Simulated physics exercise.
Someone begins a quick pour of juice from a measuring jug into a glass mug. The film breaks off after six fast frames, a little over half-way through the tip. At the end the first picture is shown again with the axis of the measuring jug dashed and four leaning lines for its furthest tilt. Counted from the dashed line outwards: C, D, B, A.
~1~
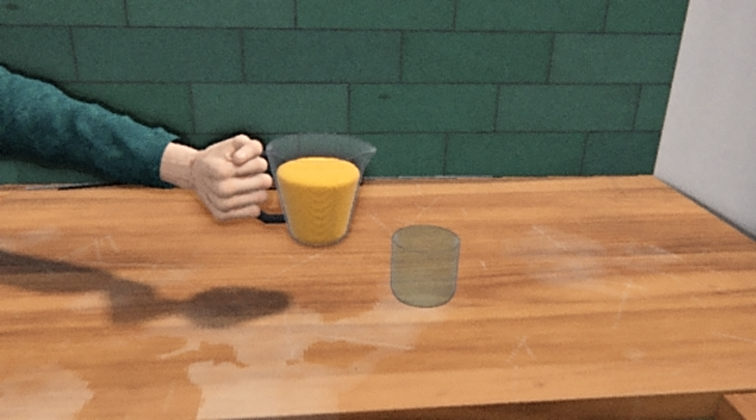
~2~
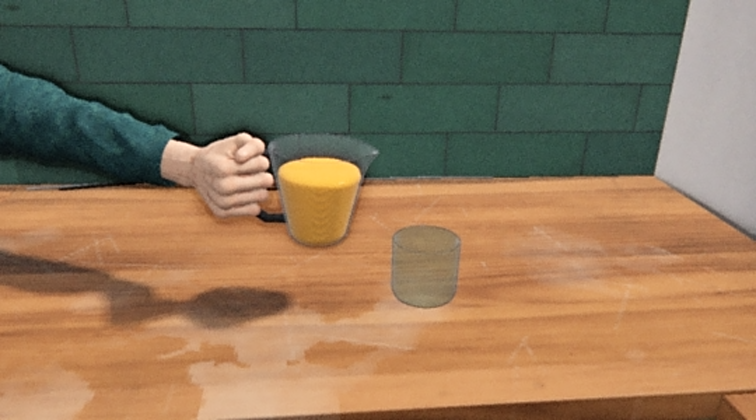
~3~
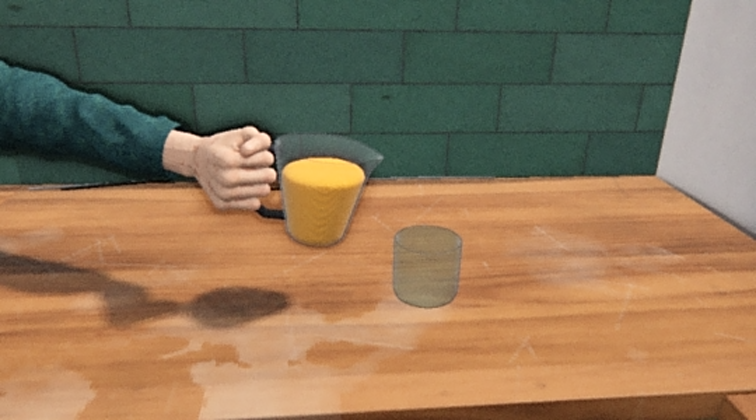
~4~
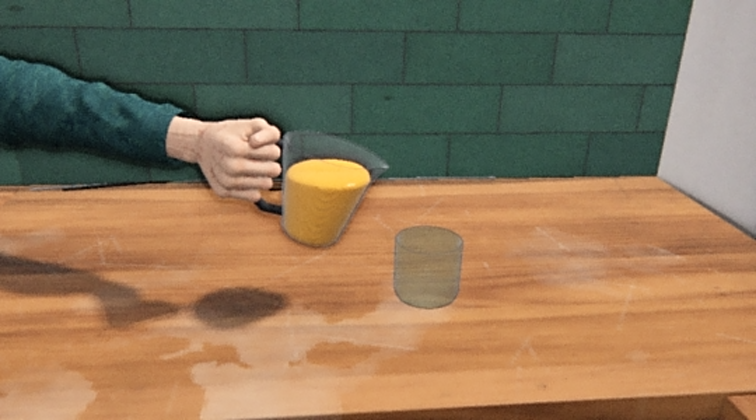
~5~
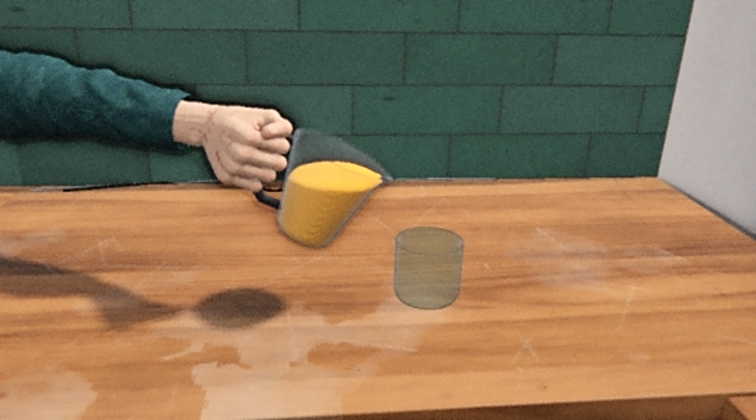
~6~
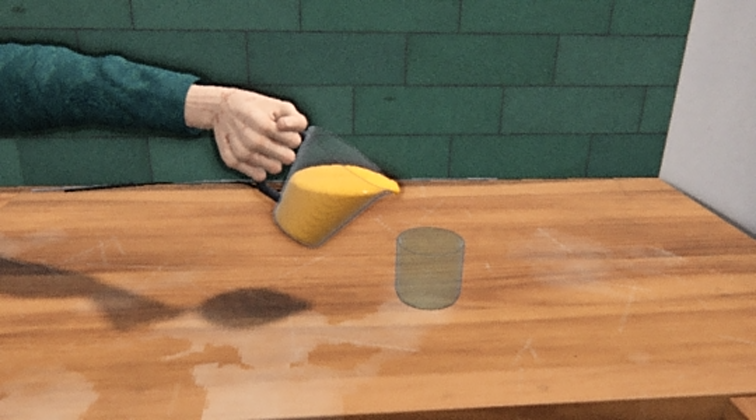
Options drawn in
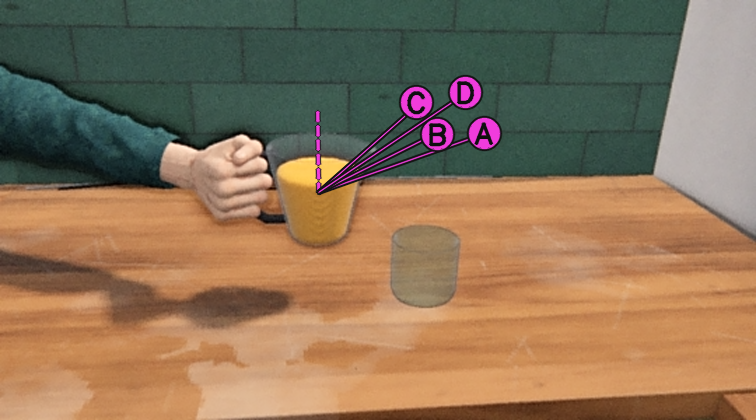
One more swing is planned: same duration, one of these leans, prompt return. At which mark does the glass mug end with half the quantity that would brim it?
D is best.
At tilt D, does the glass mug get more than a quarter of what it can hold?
Yes, clearly.
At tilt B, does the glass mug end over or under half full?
Over.
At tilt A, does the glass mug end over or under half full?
Over half.
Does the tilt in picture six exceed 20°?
Yes, it does.
On the marked copy, A at (468, 139); B at (421, 140); C at (405, 116); D at (451, 102).
Choosing A, the glass mug ends with about 82 % of what it can hold; 4 % of the juice is spilt.
Choosing B, the glass mug ends with about 67 % of what it can hold.
Choosing C, the glass mug ends with about 31 % of what it can hold.
Choosing D, the glass mug ends with about 48 % of what it can hold.
